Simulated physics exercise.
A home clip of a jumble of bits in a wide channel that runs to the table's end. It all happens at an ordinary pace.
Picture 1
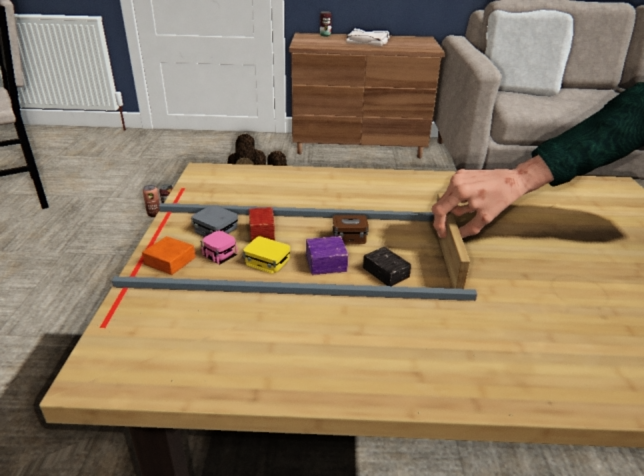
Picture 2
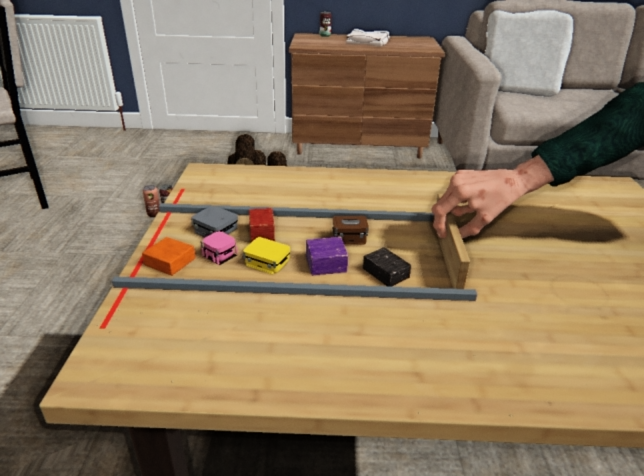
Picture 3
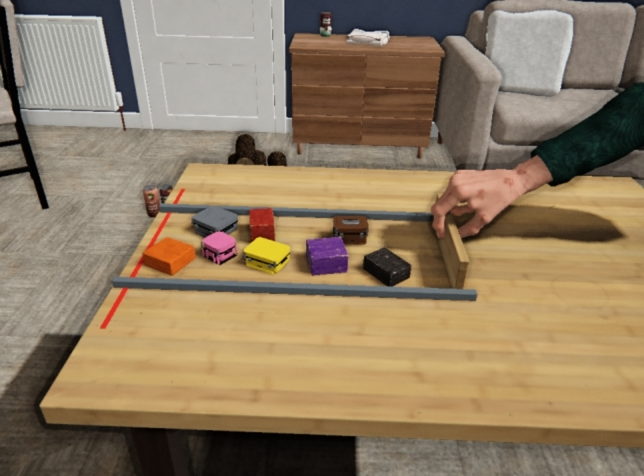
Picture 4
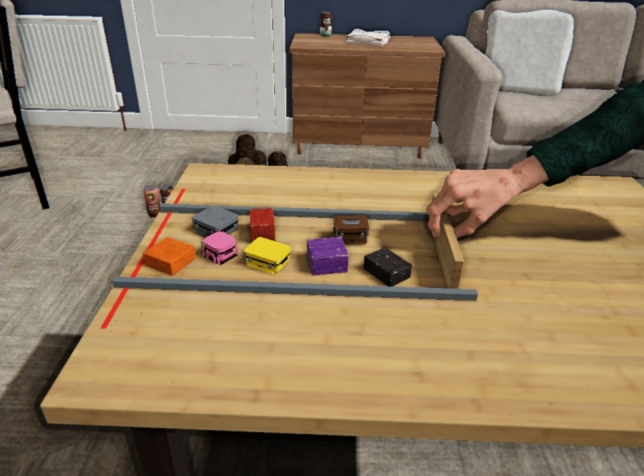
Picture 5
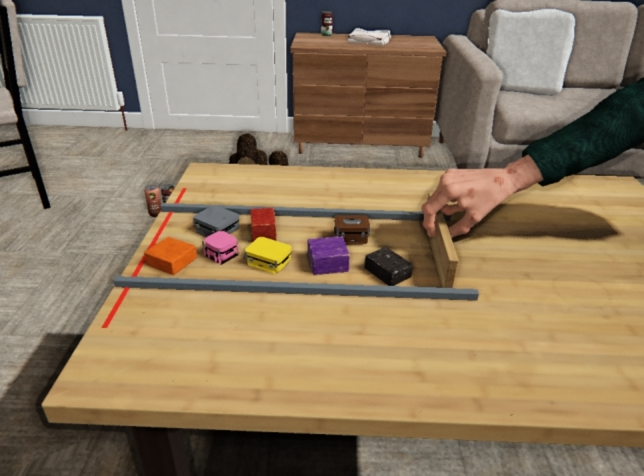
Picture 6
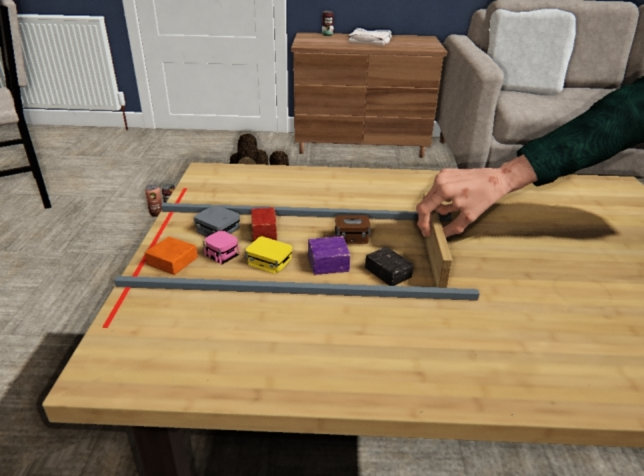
At the start, a hand holds an upright wooden board at the right of a channel between two grey rails, with eight small colourful blocks and cases lying to its left. The hand then slides the board a short way left, while the pieces stay practically still.
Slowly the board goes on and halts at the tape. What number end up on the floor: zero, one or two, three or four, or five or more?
In the end the number that fall off is five or more.
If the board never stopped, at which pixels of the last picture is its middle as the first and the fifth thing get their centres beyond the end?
About (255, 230), then (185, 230).
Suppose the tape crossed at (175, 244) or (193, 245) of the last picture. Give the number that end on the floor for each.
The counts: 6 and 4.
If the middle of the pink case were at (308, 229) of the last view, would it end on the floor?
From there it drops off.
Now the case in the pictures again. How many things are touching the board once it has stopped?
It touches 1.
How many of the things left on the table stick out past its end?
That would be 1.
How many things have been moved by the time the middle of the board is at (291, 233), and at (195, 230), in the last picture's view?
The counts are 8 and 8.
Soon after, none off yet; orange block at rest near (172, 255); grey case at rest near (218, 223); pink case at rest near (222, 248).
Then, none off yet; orange block tipped a little near (117, 258); grey case moved about its own width near (172, 224); pink case moved well along near (158, 238).
At rest, the number that fall off is five or more; fallen, brown case, purple block, yellow case, red block, pink case, grey case and orange block.
